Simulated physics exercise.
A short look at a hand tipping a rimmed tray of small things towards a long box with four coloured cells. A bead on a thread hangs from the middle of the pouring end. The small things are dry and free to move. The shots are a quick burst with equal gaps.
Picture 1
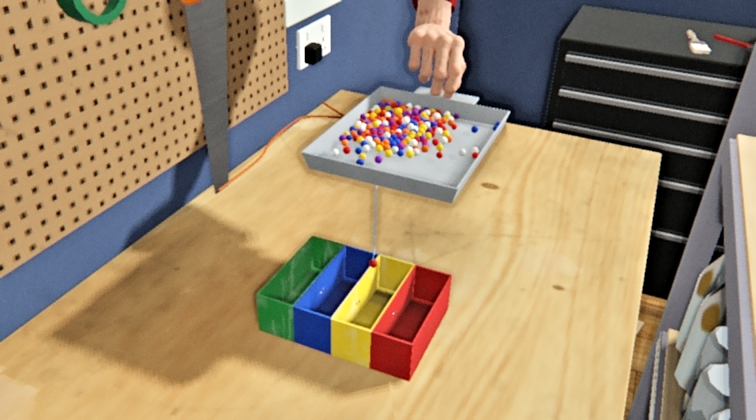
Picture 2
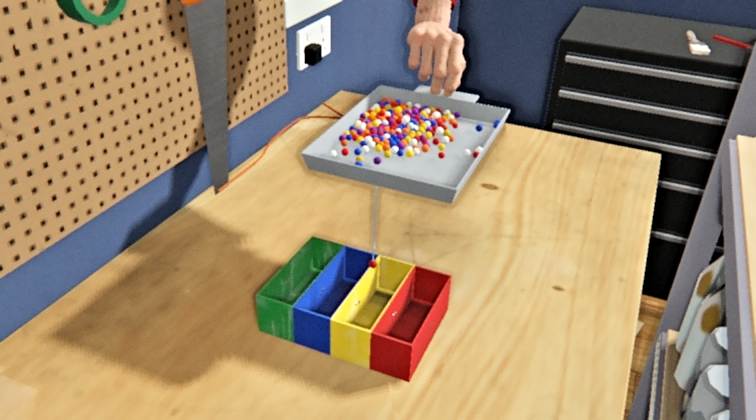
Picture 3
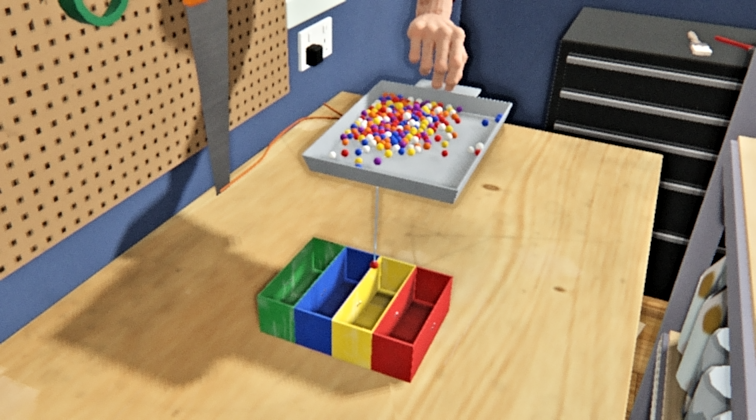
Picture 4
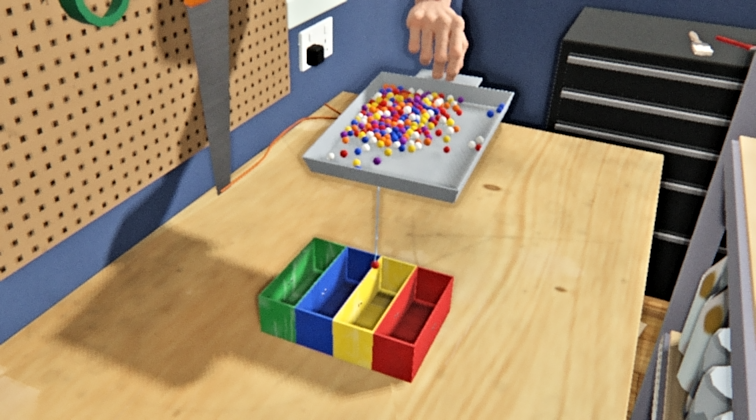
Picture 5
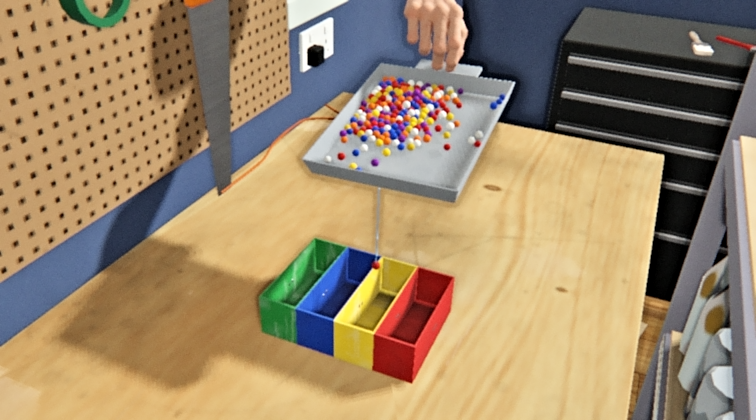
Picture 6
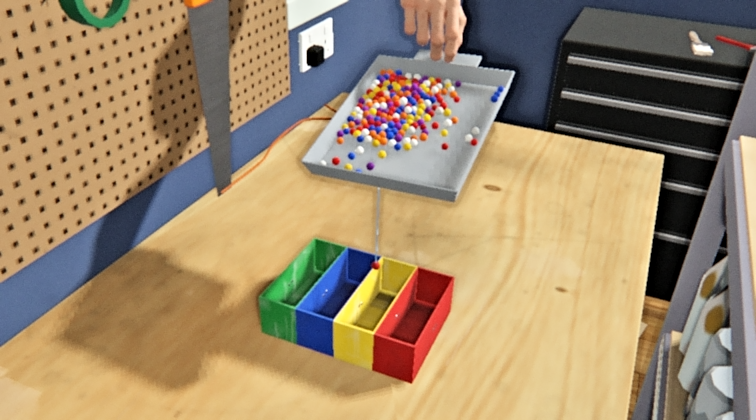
The clip shows a hand gradually tilting a grey tray of colourful beads above a box with green, blue, yellow and red compartments, its far side rising as the beads shift slightly towards the tray's left side.
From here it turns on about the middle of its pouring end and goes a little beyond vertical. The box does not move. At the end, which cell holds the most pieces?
It favours the green compartment.
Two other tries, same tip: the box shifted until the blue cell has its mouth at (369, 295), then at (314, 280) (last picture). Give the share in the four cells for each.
First some 50, then 90 per cent.
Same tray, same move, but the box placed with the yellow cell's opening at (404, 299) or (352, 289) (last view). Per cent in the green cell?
First some 30, then 20 per cent.
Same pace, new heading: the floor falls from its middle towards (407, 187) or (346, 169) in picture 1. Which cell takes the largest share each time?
First red, then green.
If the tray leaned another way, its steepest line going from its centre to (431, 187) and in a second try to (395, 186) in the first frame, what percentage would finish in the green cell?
Near 0 % and 0 %.
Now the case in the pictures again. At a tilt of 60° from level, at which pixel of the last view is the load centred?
Near (349, 166).
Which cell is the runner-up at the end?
In second place: The blue cell.
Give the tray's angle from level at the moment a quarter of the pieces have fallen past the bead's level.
At some 85 degrees.
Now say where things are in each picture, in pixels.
Corners of the pouring end near (309, 151) and (453, 185), level; middle of the load near (403, 127), round plastic beads; bead on its thread near (373, 264); green cell near (276, 315); blue cell near (313, 327); yellow cell near (351, 340); red cell near (391, 353), in the first frame.
Corners of the pouring end near (309, 152) and (453, 185), level; middle of the load near (403, 126), only a few on the move, in the second frame.
Corners of the pouring end near (309, 153) and (454, 186), tipped barely, lowest at the left corner; middle of the load near (404, 123), a little on the move, in the third frame.
Corners of the pouring end near (310, 155) and (454, 186), tipped a little, lowest at the left corner; middle of the load near (401, 112), a little on the move, in the fourth frame.
Corners of the pouring end near (309, 157) and (454, 186), tipped a little, lowest at the left corner; middle of the load near (400, 107), a little on the move, in the fifth frame.
Corners of the pouring end near (308, 159) and (453, 187), tipped clearly, lowest at the left corner; middle of the load near (396, 104), the bulk on the move; green cell near (278, 317); blue cell near (315, 329); yellow cell near (354, 342); red cell near (394, 355), in the sixth frame.
Shortly afterwards, tray tipped steeply; all but a few on the tray; only a few in the blue cell; only a few in the green cell; only a few in the yellow cell; a little falling or outside the box.
Next, tray tipped right over; a little on the tray; near a third in the green cell; near a quarter in the blue cell; a little in the yellow cell; only a few in the red cell; near a quarter falling or outside the box.
Some moments later, tray tipped past a quarter turn; near half in the green cell; near a quarter in the blue cell; a little in the yellow cell; only a few in the red cell; a little falling or outside the box.
In the end, tray tipped past a quarter turn; near half in the green cell; near a quarter in the blue cell; a little in the yellow cell; only a few in the red cell; a little outside the box.
